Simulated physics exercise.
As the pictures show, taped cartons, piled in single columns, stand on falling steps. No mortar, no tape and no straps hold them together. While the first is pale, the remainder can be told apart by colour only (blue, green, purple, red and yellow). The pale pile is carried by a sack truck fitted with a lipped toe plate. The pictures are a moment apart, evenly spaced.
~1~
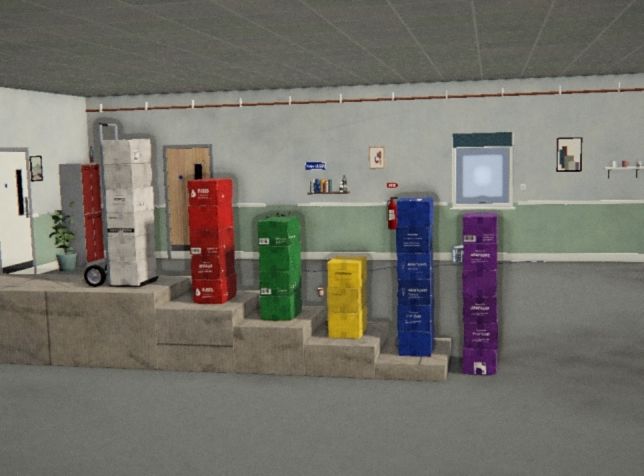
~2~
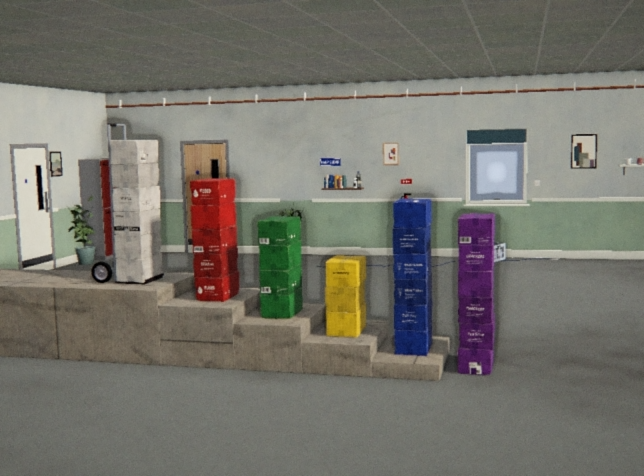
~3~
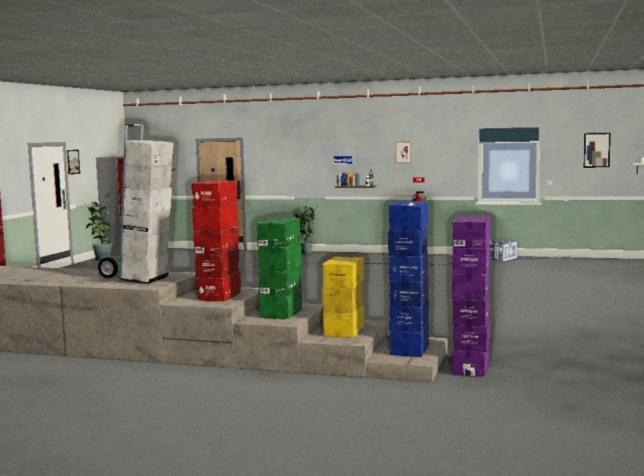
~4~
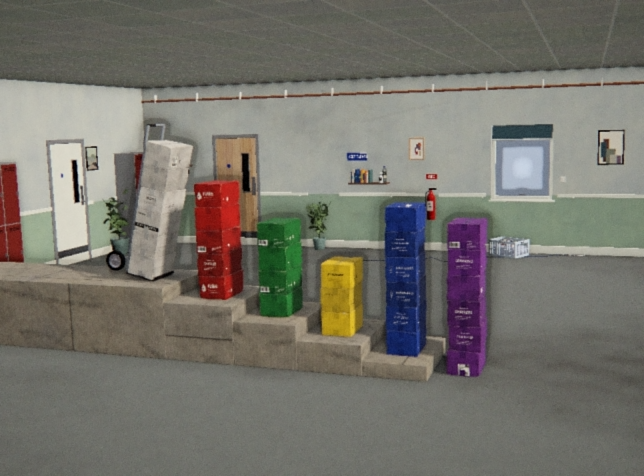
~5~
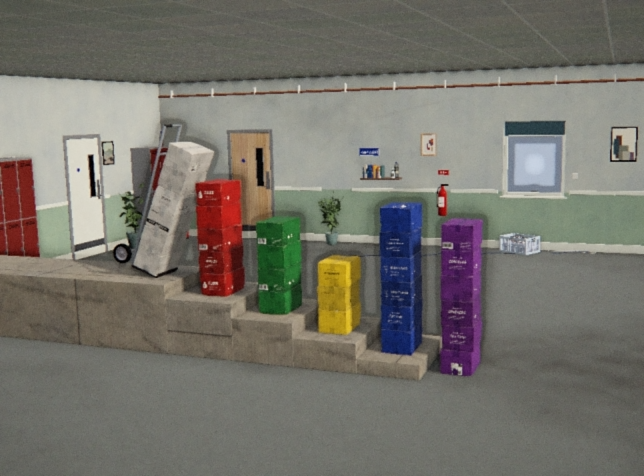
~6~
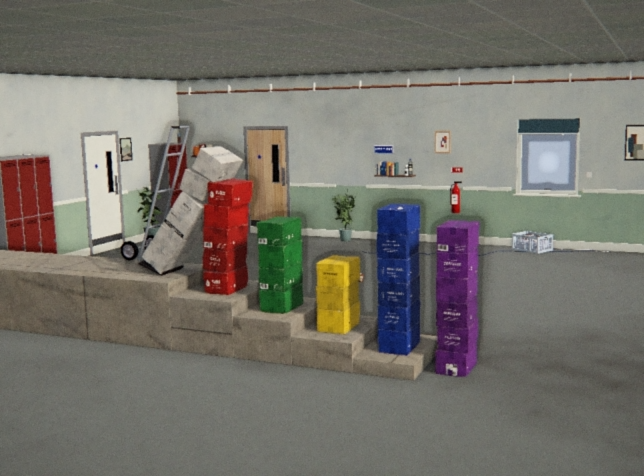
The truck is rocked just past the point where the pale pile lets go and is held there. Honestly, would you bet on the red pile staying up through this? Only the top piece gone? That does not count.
No, it comes down.
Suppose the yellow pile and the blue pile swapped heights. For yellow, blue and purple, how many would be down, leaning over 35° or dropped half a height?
Final count down: Yellow = 6; blue = 3; purple = 6.
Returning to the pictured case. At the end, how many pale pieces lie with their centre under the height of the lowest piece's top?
Pale pieces: 4.
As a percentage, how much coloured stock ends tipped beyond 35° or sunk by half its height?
I'd reckon near 100 in a hundred.
Shortly afterwards, 6 of the pale pile down; none of the 5 red cartons down (0 of 24 in all colours); top red carton tilted well over, half its height lower; top green carton a little from its place.
Next, 6 of the pale pile down; 5 of the 5 red cartons down (7 of 24 in all colours); top red carton tilted well over, some two heights lower; top green carton tilted well over.
Some moments later, 6 of the pale pile down; 5 of the 5 red cartons down (14 of 24 in all colours); top red carton tilted well over, some three heights lower; top green carton tilted steeply, some two heights lower.
Afterwards, 6 of the pale pile down; 5 of the 5 red cartons down (24 of 24 in all colours); top red carton tilted well over, some four heights lower; top blue carton on its side.
In the end, 6 of the pale pile down; 5 of the 5 red cartons down (24 of 24 in all colours); top red carton tilted well over, some four heights lower; top purple carton on its side. From the last view, middles, top red carton near (339, 278).
